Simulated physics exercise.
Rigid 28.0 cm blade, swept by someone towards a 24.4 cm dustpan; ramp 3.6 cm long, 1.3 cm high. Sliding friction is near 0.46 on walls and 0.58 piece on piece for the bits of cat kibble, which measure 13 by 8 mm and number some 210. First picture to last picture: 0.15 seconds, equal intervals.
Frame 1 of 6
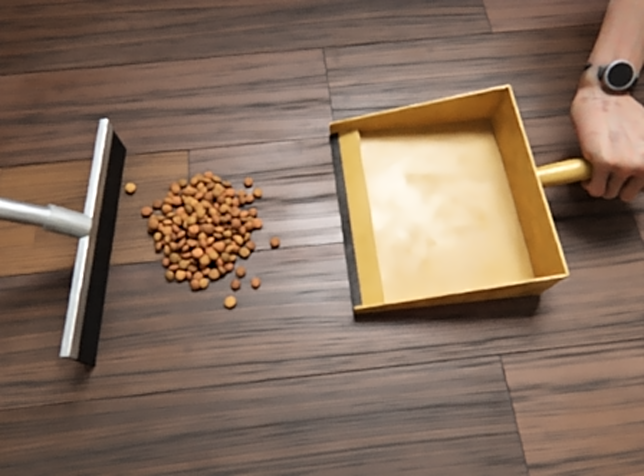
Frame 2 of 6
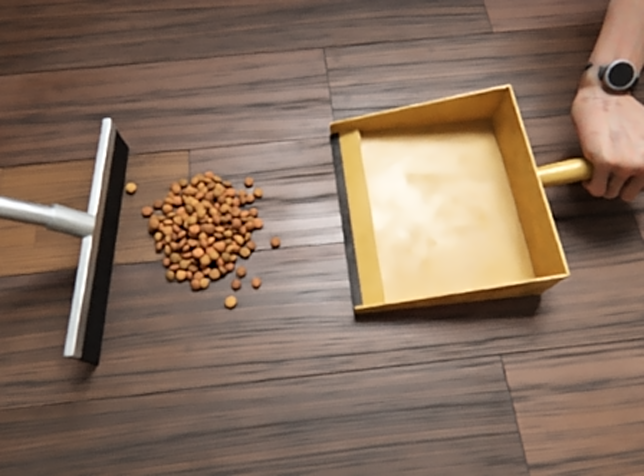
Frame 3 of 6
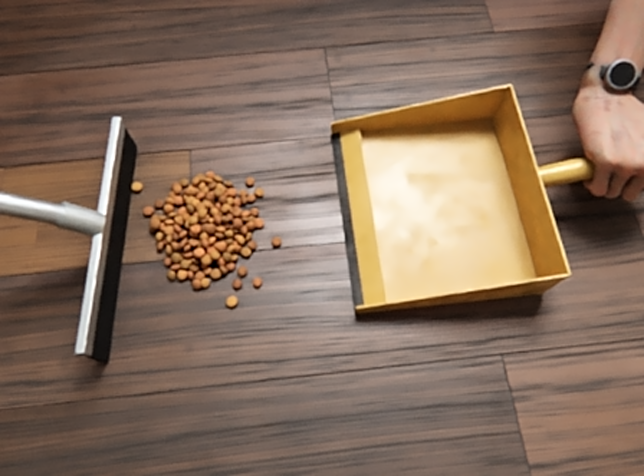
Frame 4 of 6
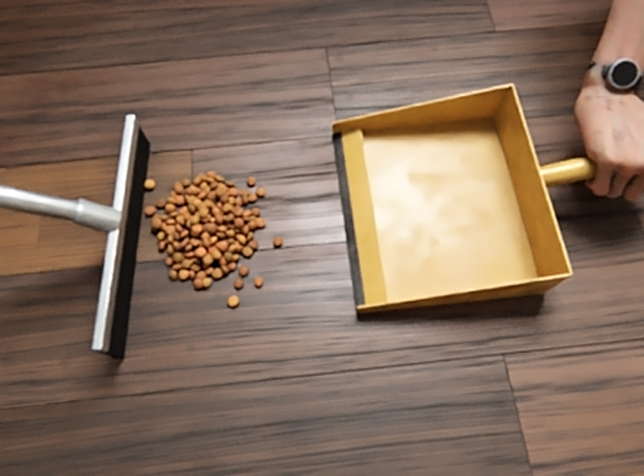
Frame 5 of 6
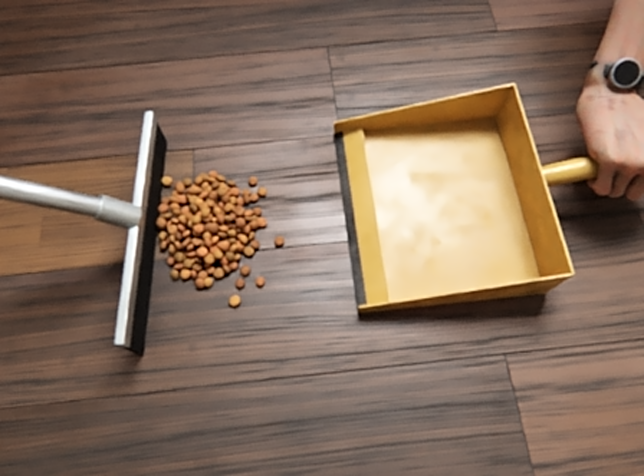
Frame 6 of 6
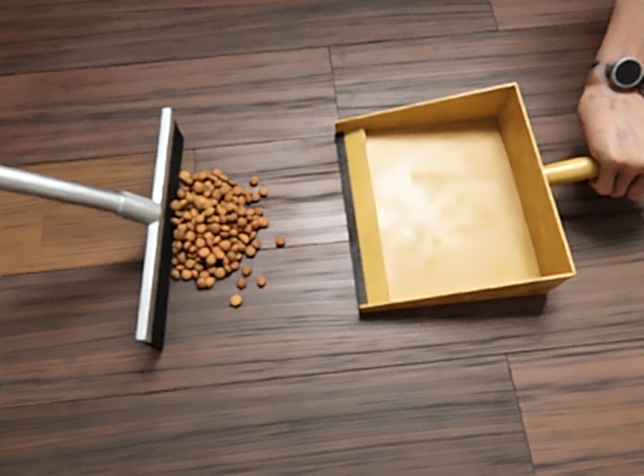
On a dark wood floor, a squeegee-like blade slides right into a pile of brown pellets as a hand holds a yellow dustpan.
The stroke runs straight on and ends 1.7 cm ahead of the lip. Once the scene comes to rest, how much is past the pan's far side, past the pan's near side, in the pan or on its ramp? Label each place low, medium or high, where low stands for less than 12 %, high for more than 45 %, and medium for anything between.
Far side: Low. Near side: Low. Pan: Medium.
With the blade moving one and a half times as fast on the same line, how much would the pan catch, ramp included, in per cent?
Roughly 55 in a hundred.
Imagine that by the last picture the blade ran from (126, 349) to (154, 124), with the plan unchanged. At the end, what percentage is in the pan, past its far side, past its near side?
The pan gets 45, the far side 0 and the near side 0.
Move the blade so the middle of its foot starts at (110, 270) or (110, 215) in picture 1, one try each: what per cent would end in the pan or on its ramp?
Some 50 and 35 per cent.
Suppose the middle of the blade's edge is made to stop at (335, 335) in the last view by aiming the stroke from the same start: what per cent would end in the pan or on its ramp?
Close to 35 in a hundred.
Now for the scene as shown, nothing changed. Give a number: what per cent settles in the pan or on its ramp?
I'd say around 40 percent.
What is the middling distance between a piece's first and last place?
Median: Approx. 18 cm.
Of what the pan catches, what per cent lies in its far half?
Some 60 per cent.
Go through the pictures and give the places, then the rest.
In the first picture, blade from (71, 355) to (107, 128), moved 0.0 cm, 0 of the pieces shifted so far; middle of the pieces at (208, 227); pan at (444, 207).
In the second picture, blade from (74, 354) to (111, 127), moved 0.3 cm, 0 of the pieces shifted so far; middle of the pieces at (208, 227).
In the third picture, blade from (85, 351) to (120, 126), moved 1.3 cm, 1 of the pieces shifted so far; middle of the pieces at (209, 227).
In the fourth picture, blade from (102, 348) to (134, 123), moved 2.8 cm, 1 of the pieces shifted so far; middle of the pieces at (211, 227).
In the fifth picture, blade from (124, 343) to (152, 120), moved 4.8 cm, 10 of the pieces shifted so far; middle of the pieces at (212, 227).
In the sixth picture, blade from (145, 338) to (170, 117), moved 6.8 cm, 59 of the pieces shifted so far; middle of the pieces at (215, 226); pan at (449, 206).
Then, 0.16 s after the last picture, middle of the blade 11 cm from the lip; 0 % over the lip, far side 0 %, near side 0 %.
Then, 0.26 s after the last picture, middle of the blade 5 cm from the lip; 5 % over the lip, far side 0 %, near side 0 %.
Then, 0.49 s after the last picture, middle of the blade 3 cm from the lip; 40 % over the lip, far side 0 %, near side 0 %.
In the end, far side 0 %, near side 0 %, pan 40 %, in front of the lip or behind the blade 55 %.
